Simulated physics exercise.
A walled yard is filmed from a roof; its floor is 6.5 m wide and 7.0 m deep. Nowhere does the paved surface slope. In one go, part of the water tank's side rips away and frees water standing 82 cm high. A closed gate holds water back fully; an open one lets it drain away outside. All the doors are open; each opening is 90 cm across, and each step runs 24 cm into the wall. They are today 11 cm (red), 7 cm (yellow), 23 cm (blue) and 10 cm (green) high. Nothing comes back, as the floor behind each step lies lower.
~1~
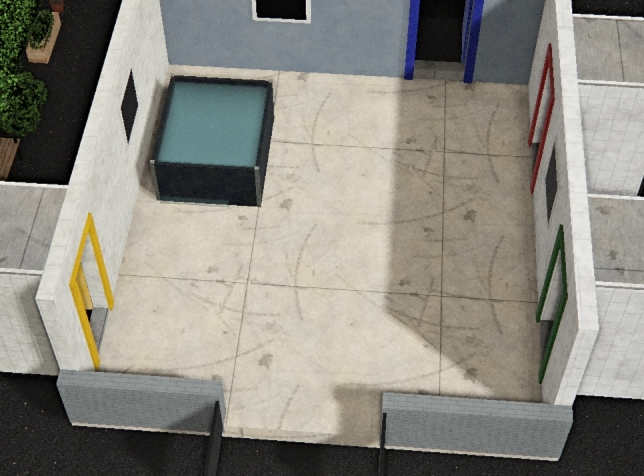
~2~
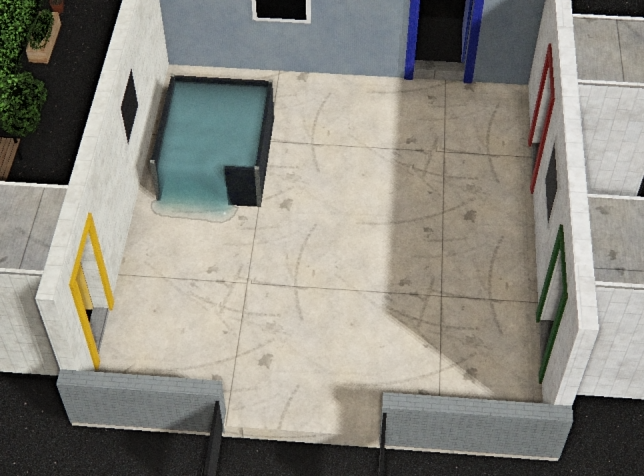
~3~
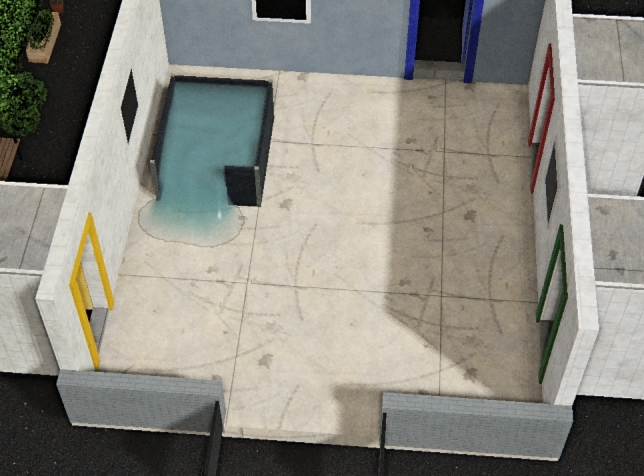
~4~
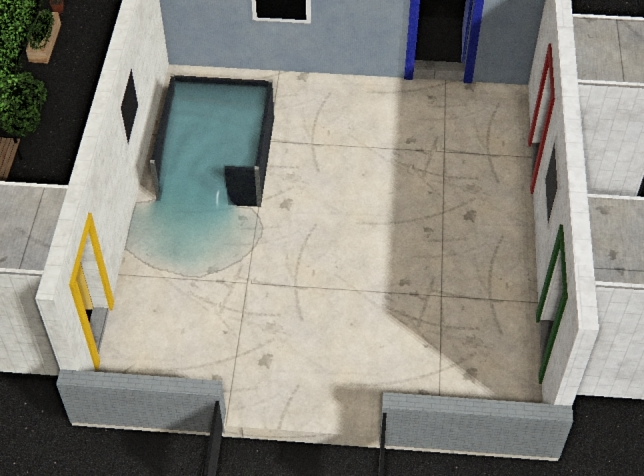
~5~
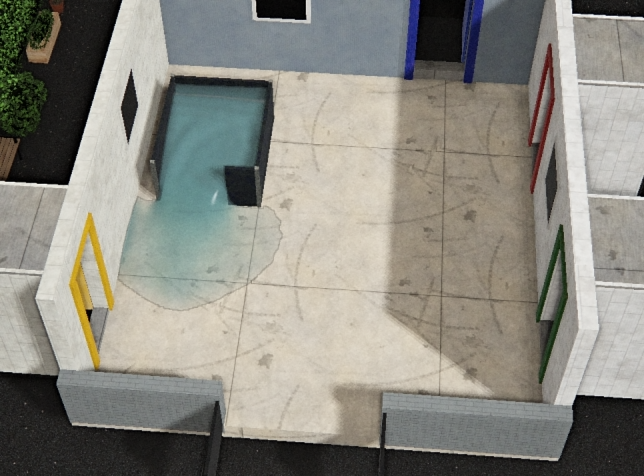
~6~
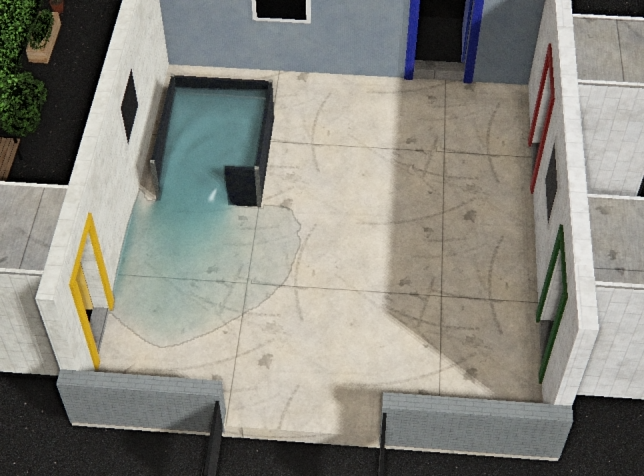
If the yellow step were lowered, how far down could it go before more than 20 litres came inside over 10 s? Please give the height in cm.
Down to about 18 cm.
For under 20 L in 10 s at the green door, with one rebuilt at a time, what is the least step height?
At green, about 10.5 cm.
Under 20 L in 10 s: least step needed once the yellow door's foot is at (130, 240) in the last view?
23 cm.
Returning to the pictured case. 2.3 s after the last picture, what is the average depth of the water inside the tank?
The mean depth is roughly 26 cm.
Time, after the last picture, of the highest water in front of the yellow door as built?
The level tops out around 2.8 s.
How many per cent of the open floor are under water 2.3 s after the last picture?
Roughly 30 percent of the floor is wet.
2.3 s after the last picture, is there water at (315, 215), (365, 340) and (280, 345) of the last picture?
In order: Untouched, soaked, soaked.
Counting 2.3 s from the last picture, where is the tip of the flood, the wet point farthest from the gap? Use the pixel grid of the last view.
Around (441, 426).
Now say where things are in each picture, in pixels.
In the first frame, still water, 82 cm deep, in the water tank at (214, 124); the yellow door at (93, 297) is dry.
In the second frame, the front is at (211, 218), 0.4 m from the gap at (193, 187); 0.3 m2 of floor is wet, 82 cm left at the back.
In the third frame, water pours out at (193, 190) and has run 0.8 m, to (192, 240); about 13 cm deep outside, 82 cm at the back.
In the fourth frame, water pours out at (193, 191) and has run 1.4 m, to (178, 270); about 10 cm deep outside, 78 cm at the back.
In the fifth frame, the gap is at (193, 191), the front 2.1 m out at (167, 305); the back of the water tank holds 70 cm.
In the sixth frame, water pours out at (193, 191) and has run 2.8 m, to (160, 341); about 7 cm deep outside, 70 cm at the back; the yellow door at (93, 297), 2.9 m from the gap, is still 0.4 m from the nearest water.
Then, 0.7 s after the last picture water covers 25 % of the floor, deepest (52 cm) near (89, 400); 15 cm at the yellow door, 2 litres in over its 7 cm step.
Then, 2.3 s after the last picture water covers 30 % of the floor, deepest (32 cm) near (101, 401); 17 cm at the yellow door, 40 litres in over its 7 cm step.
Then, 9.3 s after the last picture water covers 80 % of the floor, deepest (9 cm) near (529, 105); 6 cm at the yellow door, 182 litres in over its 7 cm step.
At the yellow door as built, the water peaked near 18 cm, 2.7 s after the last picture.
Run again over the same 10 s with other heights there, 36 litres in over 15 cm, 11 litres over 20.5 cm. The limit of 20 litres is kept from about 18 cm up.
